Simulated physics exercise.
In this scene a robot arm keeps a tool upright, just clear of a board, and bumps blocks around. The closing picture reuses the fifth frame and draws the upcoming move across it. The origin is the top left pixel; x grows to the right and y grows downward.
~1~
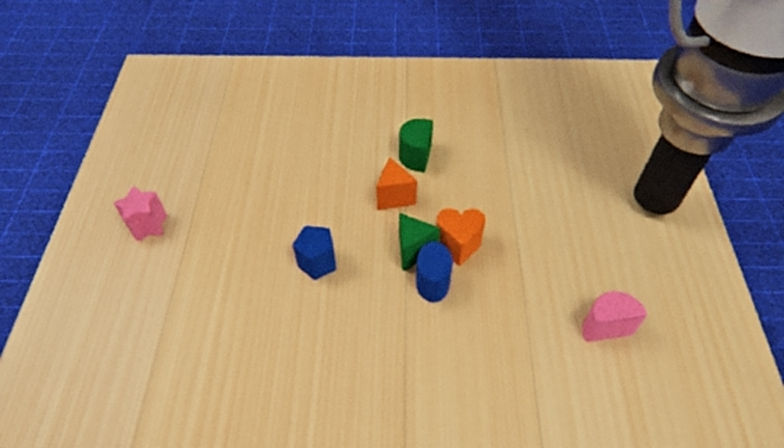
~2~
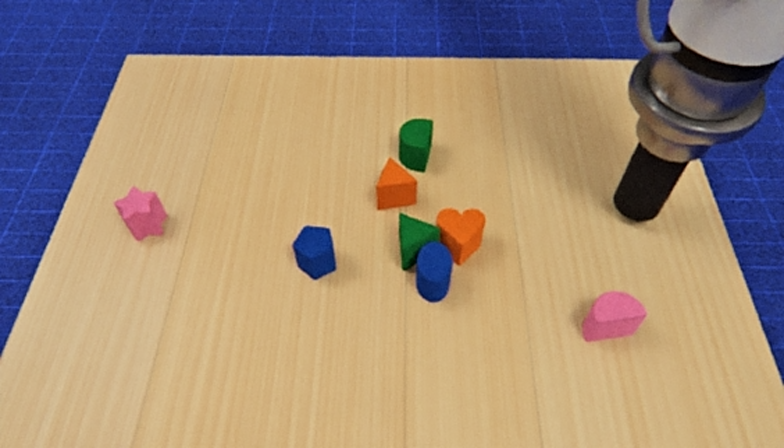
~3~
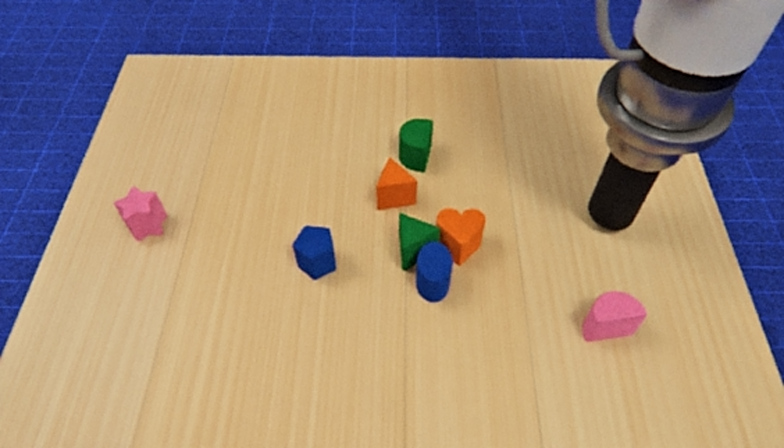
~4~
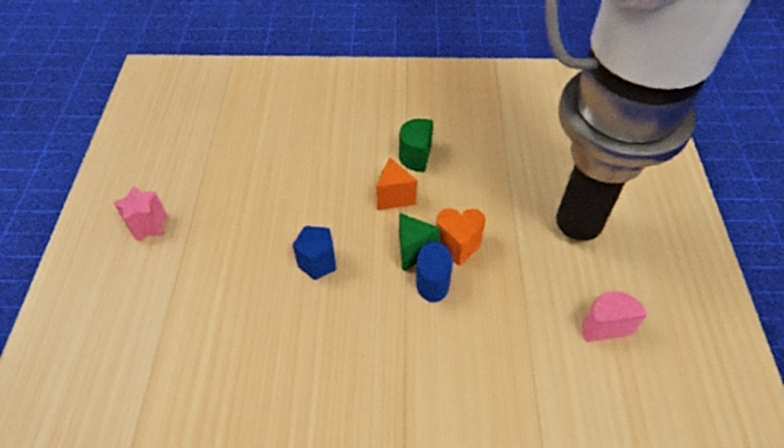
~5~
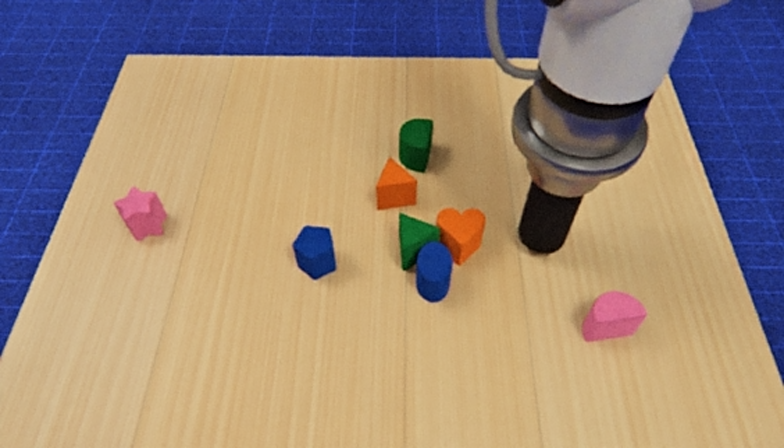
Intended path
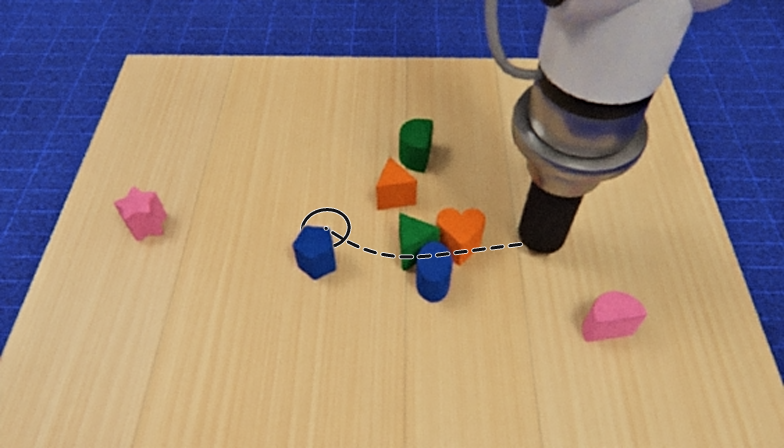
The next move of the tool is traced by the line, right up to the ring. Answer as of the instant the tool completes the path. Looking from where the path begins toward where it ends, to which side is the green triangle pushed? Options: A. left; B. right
(A)
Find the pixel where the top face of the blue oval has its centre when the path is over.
It will likely be found at (411, 272).
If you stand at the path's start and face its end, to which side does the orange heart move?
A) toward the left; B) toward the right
B: Toward the right.
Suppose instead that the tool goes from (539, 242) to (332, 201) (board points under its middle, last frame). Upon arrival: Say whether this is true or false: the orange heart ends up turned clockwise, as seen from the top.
Verdict: False.
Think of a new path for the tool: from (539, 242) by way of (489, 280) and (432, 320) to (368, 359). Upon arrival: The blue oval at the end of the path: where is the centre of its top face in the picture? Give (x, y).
The top centre is at (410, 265).
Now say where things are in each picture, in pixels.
In the first frame, lower end of the tool (657, 197), tops of blocks, blue five-sided block (314, 240), green triangle (415, 229), blue oval (435, 261), orange heart (462, 222).
In the second frame, tool (637, 203), blocks as before.
In the third frame, tool (611, 212), blocks as before.
In the fourth frame, tool (580, 222), blocks as before.
In the fifth frame, tool (542, 234), blue five-sided block (314, 240), green triangle (415, 229), blue oval (435, 261), orange heart (462, 222).
The drawn path runs from (539, 242) via (466, 251) and (391, 256), ending at (326, 228).
What follows on the original path. One third of the way, tool (465, 244); green triangle (399, 236), turned 15° clockwise; orange heart (423, 219).
Two thirds of the way, tool (388, 248); green triangle (349, 245), turned 30° clockwise; blue oval (411, 272), turned 80° anticlockwise; orange heart (368, 202), turned 25° clockwise.
At the end, tool (325, 220); blue five-sided block (299, 241), turned 20° clockwise; green triangle (329, 251); blue oval (411, 272), turned 80° anticlockwise; orange heart (339, 175), turned 70° clockwise.
